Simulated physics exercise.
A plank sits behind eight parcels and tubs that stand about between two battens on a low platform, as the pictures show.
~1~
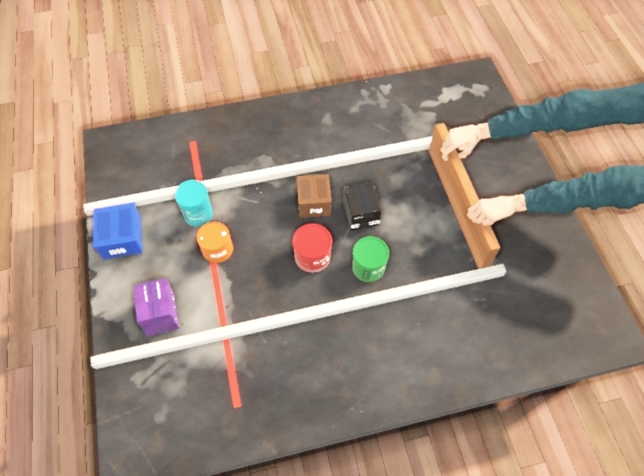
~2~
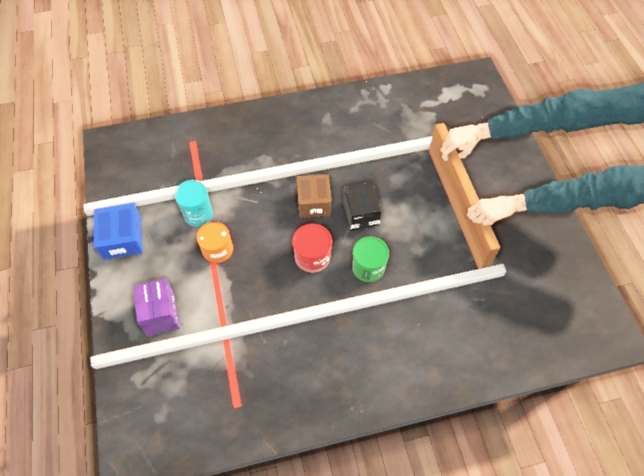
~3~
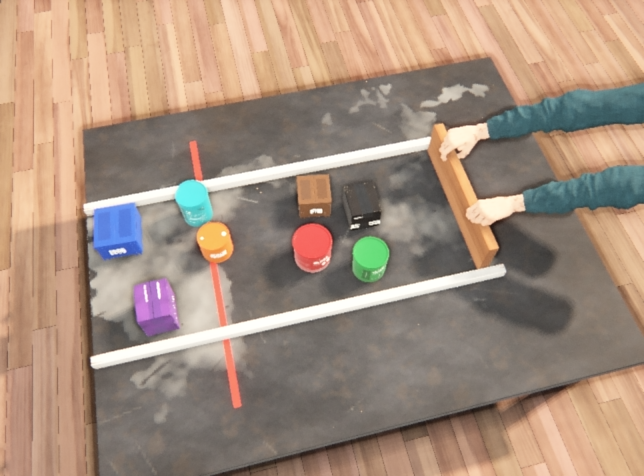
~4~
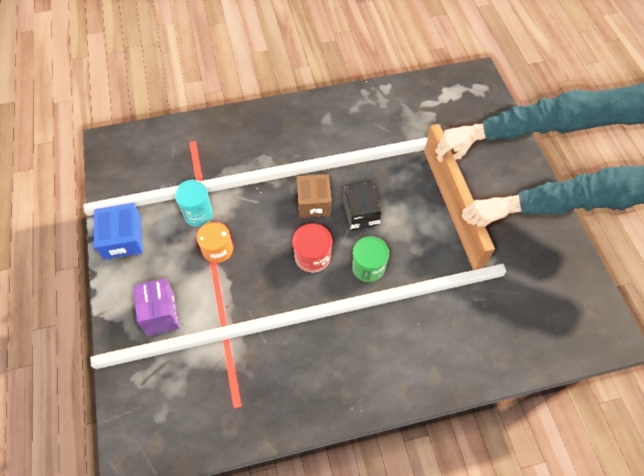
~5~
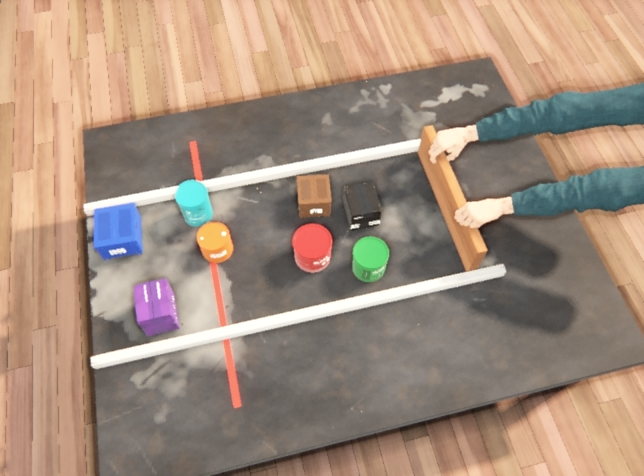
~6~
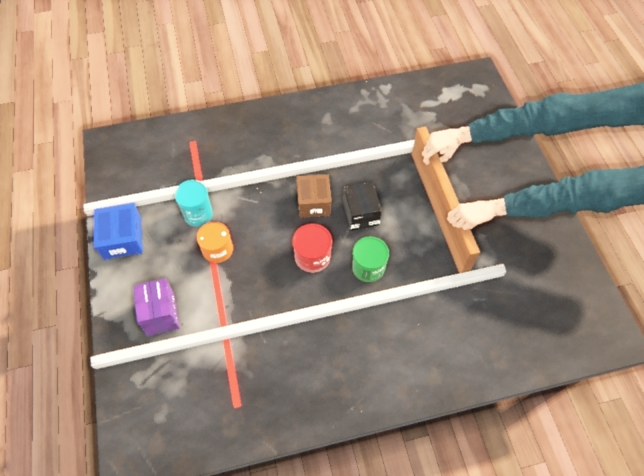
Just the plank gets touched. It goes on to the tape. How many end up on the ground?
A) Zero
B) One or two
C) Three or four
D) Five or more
Option A: Zero.
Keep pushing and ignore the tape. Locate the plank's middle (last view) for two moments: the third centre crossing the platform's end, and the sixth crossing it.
Its middle is around (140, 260) and later (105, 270).
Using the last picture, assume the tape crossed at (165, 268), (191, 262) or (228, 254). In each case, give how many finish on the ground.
The counts: 1, 0 and 0.
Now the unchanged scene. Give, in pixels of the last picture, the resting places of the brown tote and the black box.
You'll find the brown tote at roughly (186, 206) and the black box at roughly (193, 241).
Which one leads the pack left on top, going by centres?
It's the blue tote that ends nearest.
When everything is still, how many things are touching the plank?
3 touch it.
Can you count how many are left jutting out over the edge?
The count is 0.
A little later, none off yet; blue tote at rest near (119, 231); purple parcel at rest near (157, 308); turquoise pail at rest near (195, 204).
When it is over, the number that fall off is zero.
